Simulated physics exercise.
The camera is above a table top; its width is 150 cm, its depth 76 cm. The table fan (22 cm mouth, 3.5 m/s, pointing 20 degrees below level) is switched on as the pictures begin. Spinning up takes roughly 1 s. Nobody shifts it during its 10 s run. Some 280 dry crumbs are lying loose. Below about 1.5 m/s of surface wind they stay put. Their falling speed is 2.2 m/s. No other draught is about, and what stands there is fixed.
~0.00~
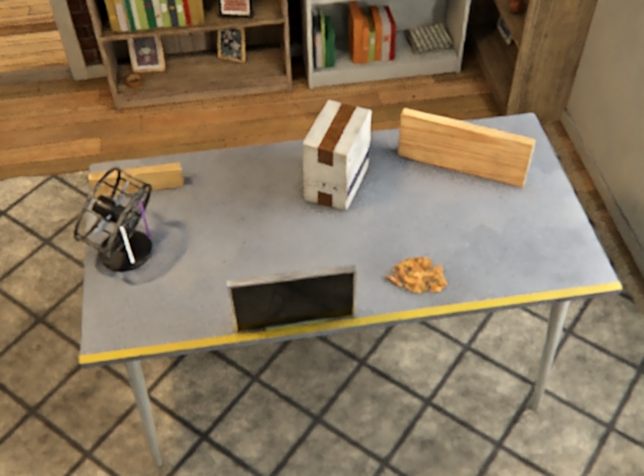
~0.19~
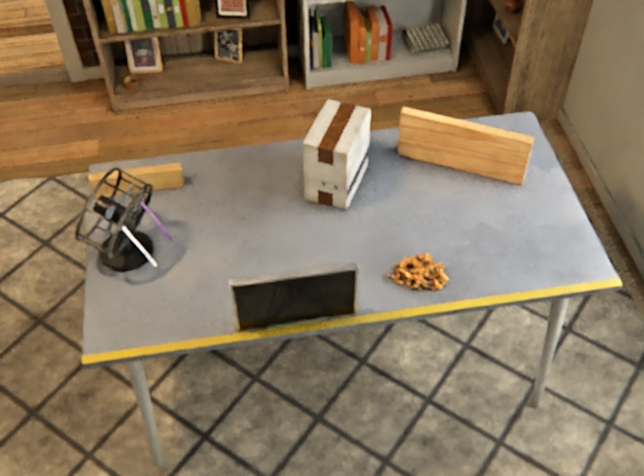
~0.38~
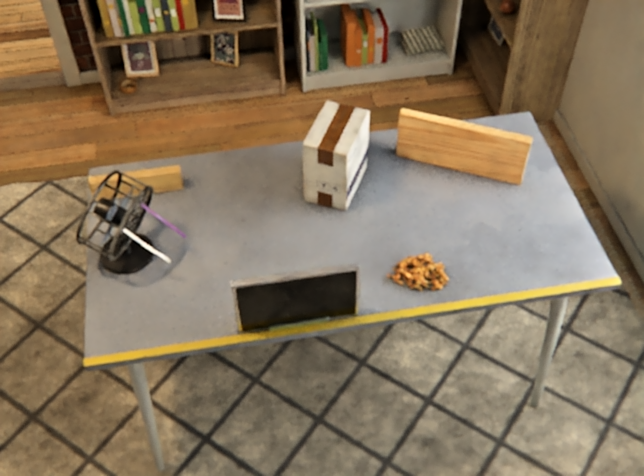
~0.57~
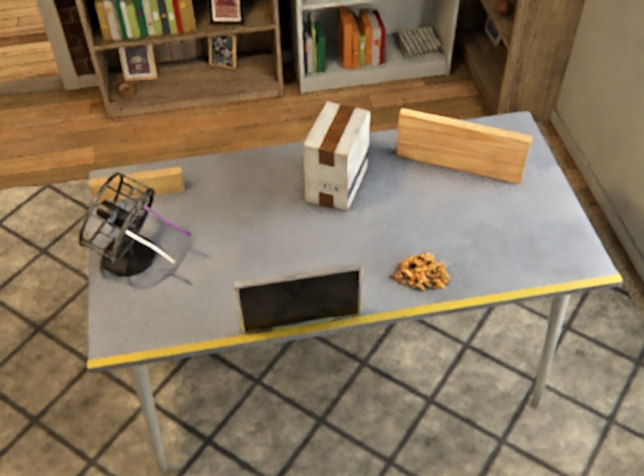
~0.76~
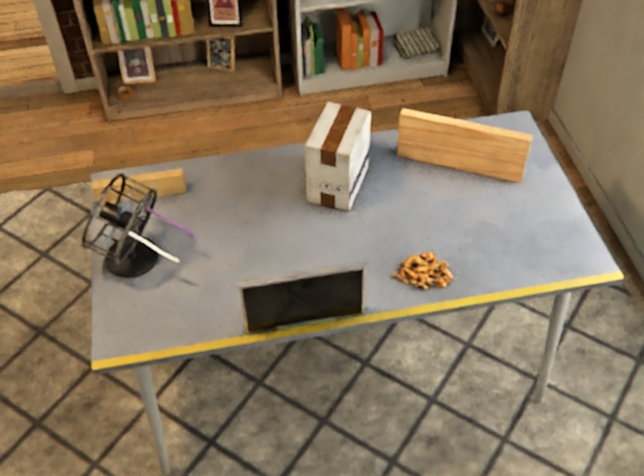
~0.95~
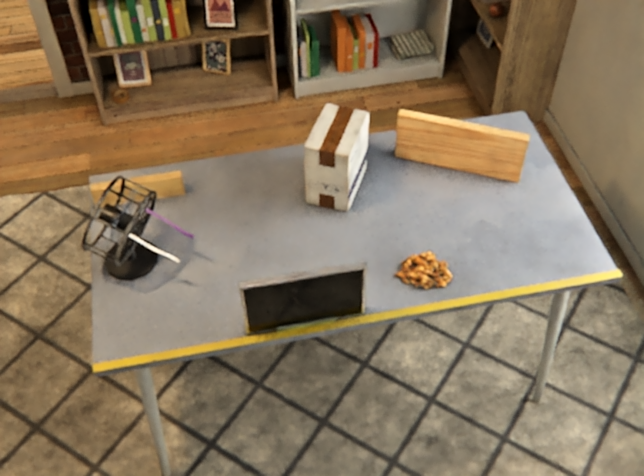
We see a small black fan running at the left of a grey table, with a small orange heap, a dark panel, a white box and a wooden board; the view drifts slightly while the heap stays put.
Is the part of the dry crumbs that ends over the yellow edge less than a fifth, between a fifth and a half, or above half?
Of the dry crumbs, from a fifth to a half end over the yellow edge.
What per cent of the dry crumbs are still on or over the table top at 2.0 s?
Some 0 per cent.
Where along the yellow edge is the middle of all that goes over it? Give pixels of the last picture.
Around (537, 292).
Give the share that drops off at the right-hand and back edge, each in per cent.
About 60 % right-hand, 0 % back.
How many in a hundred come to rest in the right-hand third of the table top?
About 0 %.
After 2.0 s, 38 % are over the yellow edge; 100 % have settled or left.
After 3.2 s, 38 % are over the yellow edge; 100 % have settled or left.
After 5.5 s, 38 % are over the yellow edge; 100 % have settled or left.
After 10.0 s, at the end, 38 % are over the yellow edge.
